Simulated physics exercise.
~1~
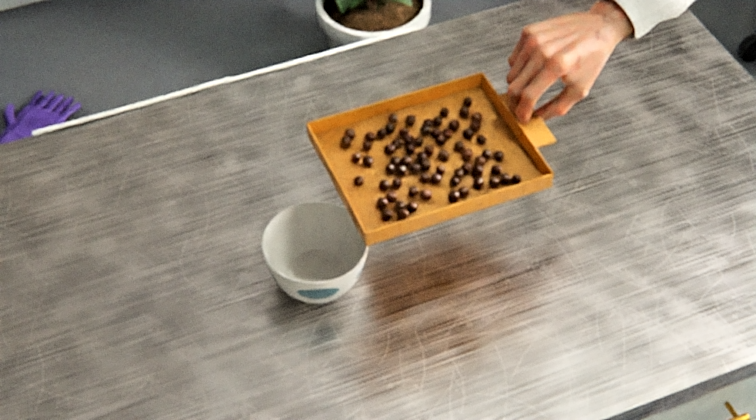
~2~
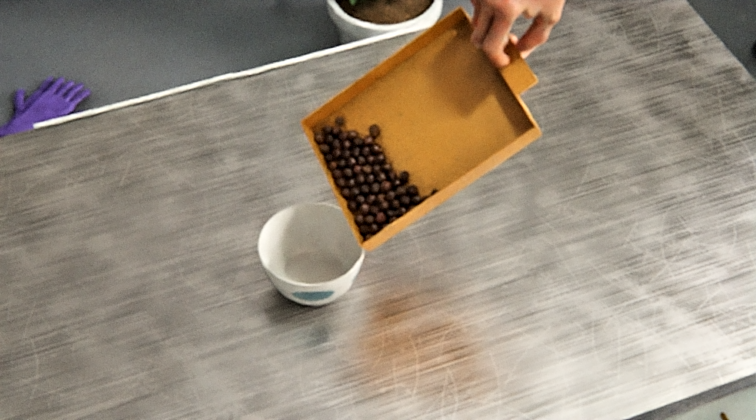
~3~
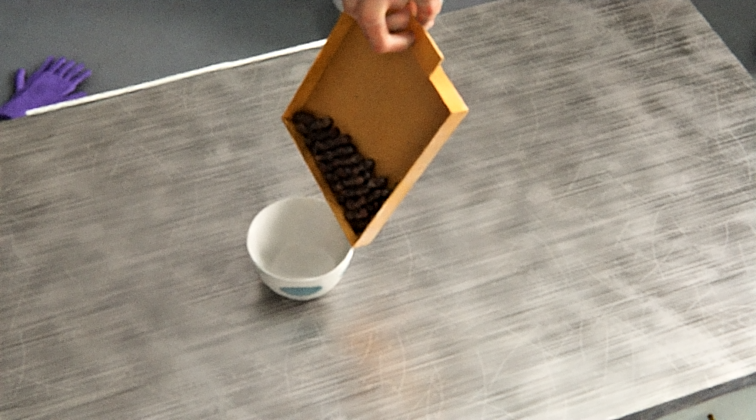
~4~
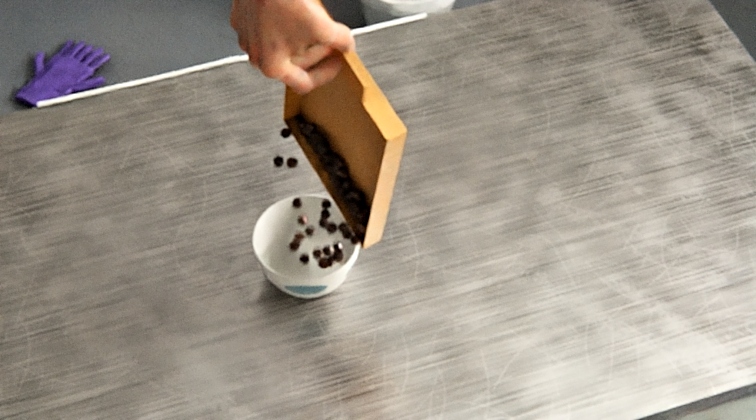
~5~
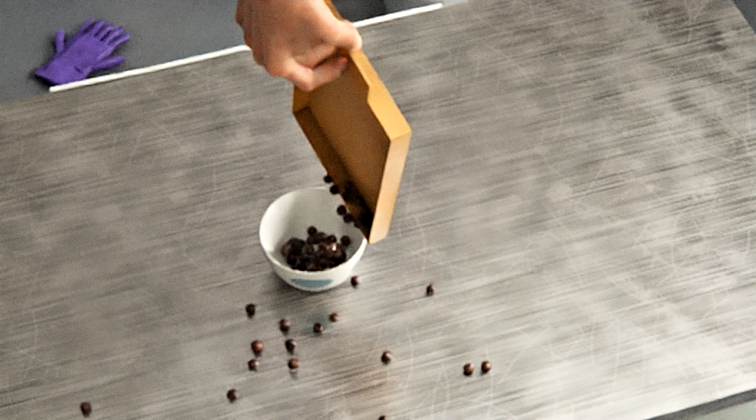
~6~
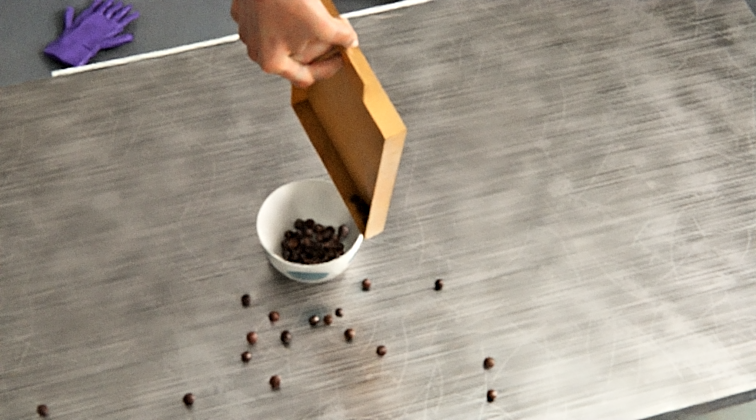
At the start, a hand holds a shallow wooden tray of dark chocolate balls over a brushed metal table, beside a small white bowl, with a purple glove at the upper left. The hand tips the tray toward the bowl, and the balls roll together into the lower corner. As the tilt steepens, they pile up along the lower side. With the tray nearly upright, the balls spill out, many dropping into the bowl while others bounce and scatter across the table. It ends with the tray held still, a heap in the bowl, a few balls left in the tray's corner, and strays lying in front.
